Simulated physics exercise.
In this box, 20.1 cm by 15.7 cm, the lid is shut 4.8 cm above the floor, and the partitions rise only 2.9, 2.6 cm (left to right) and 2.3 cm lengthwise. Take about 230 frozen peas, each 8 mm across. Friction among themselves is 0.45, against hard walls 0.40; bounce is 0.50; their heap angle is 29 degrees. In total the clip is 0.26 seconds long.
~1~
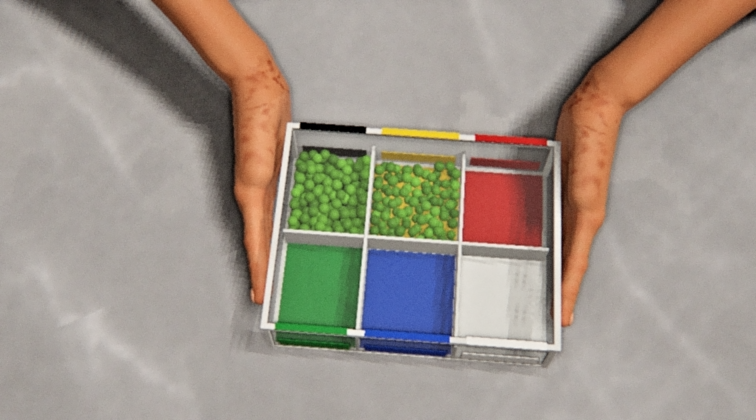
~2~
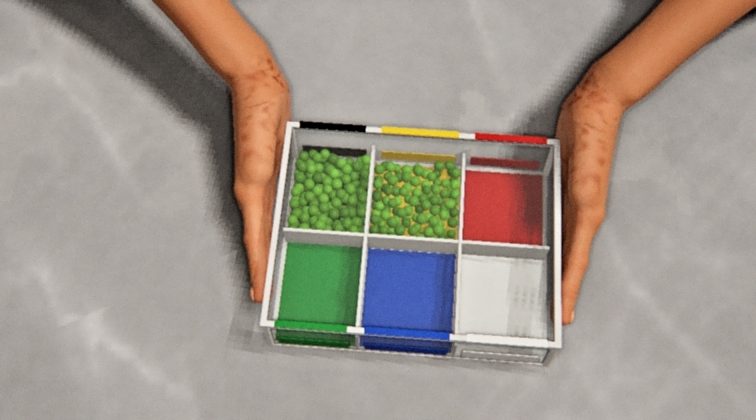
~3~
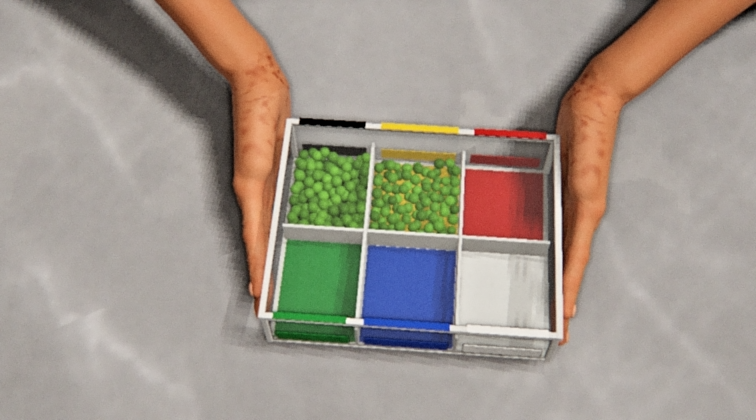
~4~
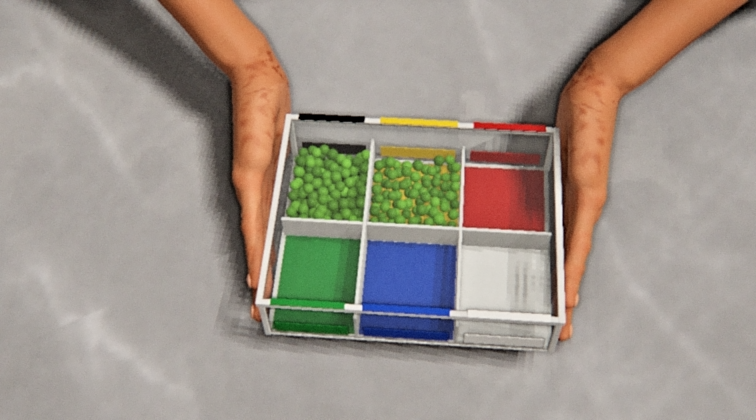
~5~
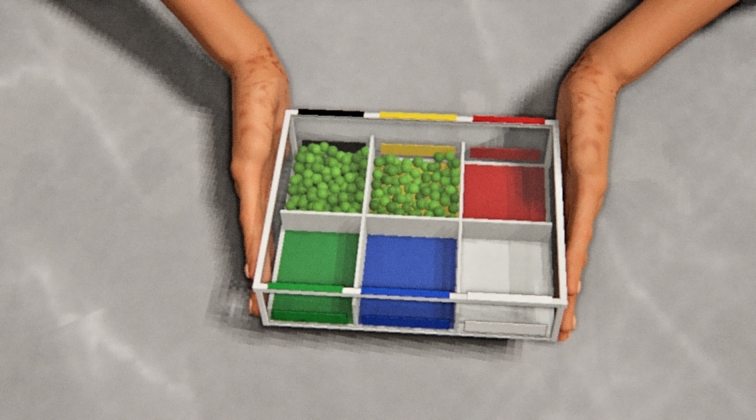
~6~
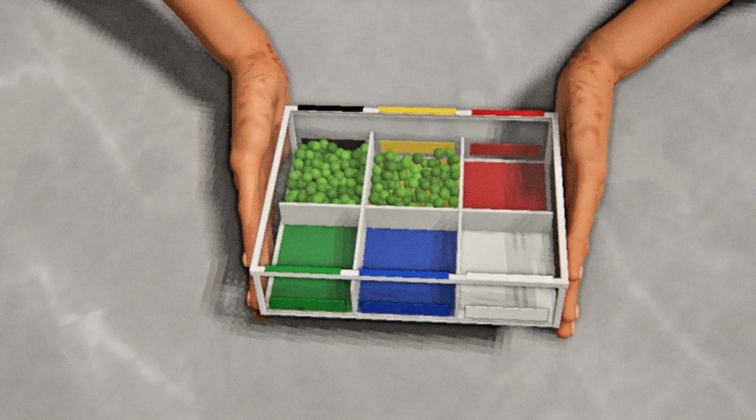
To begin with, two hands hold a clear six-part box almost level above a grey marbled surface, with small green balls filling the black and yellow sections at the back. The hands then steadily tilt the box, its back dipping as its front rises, while the balls stay in those two sections.
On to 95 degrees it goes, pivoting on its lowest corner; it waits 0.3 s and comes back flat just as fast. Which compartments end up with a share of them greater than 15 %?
As I see it, red: Stays behind the line; blue: Stays behind the line; green: Stays behind the line; yellow: Crosses the line; white: Stays behind the line; black: Crosses the line.
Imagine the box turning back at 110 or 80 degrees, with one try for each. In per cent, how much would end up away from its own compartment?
I'd expect close to 5 and then close to 0 per cent.
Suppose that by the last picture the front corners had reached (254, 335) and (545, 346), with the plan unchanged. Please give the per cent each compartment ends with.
Each compartment ends with this per cent: Red 0, blue 0, green 75, yellow 5, white 0 and black 20.
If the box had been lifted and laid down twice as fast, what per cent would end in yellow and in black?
Then: Yellow 40, black 60.
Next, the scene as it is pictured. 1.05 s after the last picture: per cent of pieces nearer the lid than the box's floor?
Roughly 50 per cent.
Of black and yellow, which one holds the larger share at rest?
Black.
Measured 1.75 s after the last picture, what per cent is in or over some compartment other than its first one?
Some 0 per cent.
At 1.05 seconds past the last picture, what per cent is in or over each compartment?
In per cent: Red 0; blue 0; green 0; yellow 40; white 0; black 60.
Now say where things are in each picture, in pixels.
Box tilt 0 degrees, front corners at (267, 324) and (554, 346); yellow 45 %, black 55 %, in the first picture.
Box tilt 1 degrees, front corners at (266, 322) and (555, 343), in the second picture.
Box tilt 4 degrees, front corners at (265, 314) and (556, 334), lowest corner left back, in the third picture.
Box tilt 9 degrees, front corners at (262, 300) and (558, 319), lowest corner left back, in the fourth picture.
Box tilt 14 degrees, front corners at (260, 285) and (560, 301), lowest corner left back, in the fifth picture.
Box tilt 18 degrees, front corners at (257, 269) and (561, 281), lowest corner left back; yellow 45 %, black 55 %, in the sixth picture.
Then, 1.05 s after the last picture, tilt 95 degrees; yellow 40 %, black 60 %.
Then, 1.75 s after the last picture, tilt 49 degrees; yellow 40 %, black 60 %.
Then, 2.49 s after the last picture, tilt 0 degrees; yellow 40 %, black 60 %.
In the end, red 0 %, blue 0 %, green 0 %, yellow 40 %, white 0 %, black 60 %.
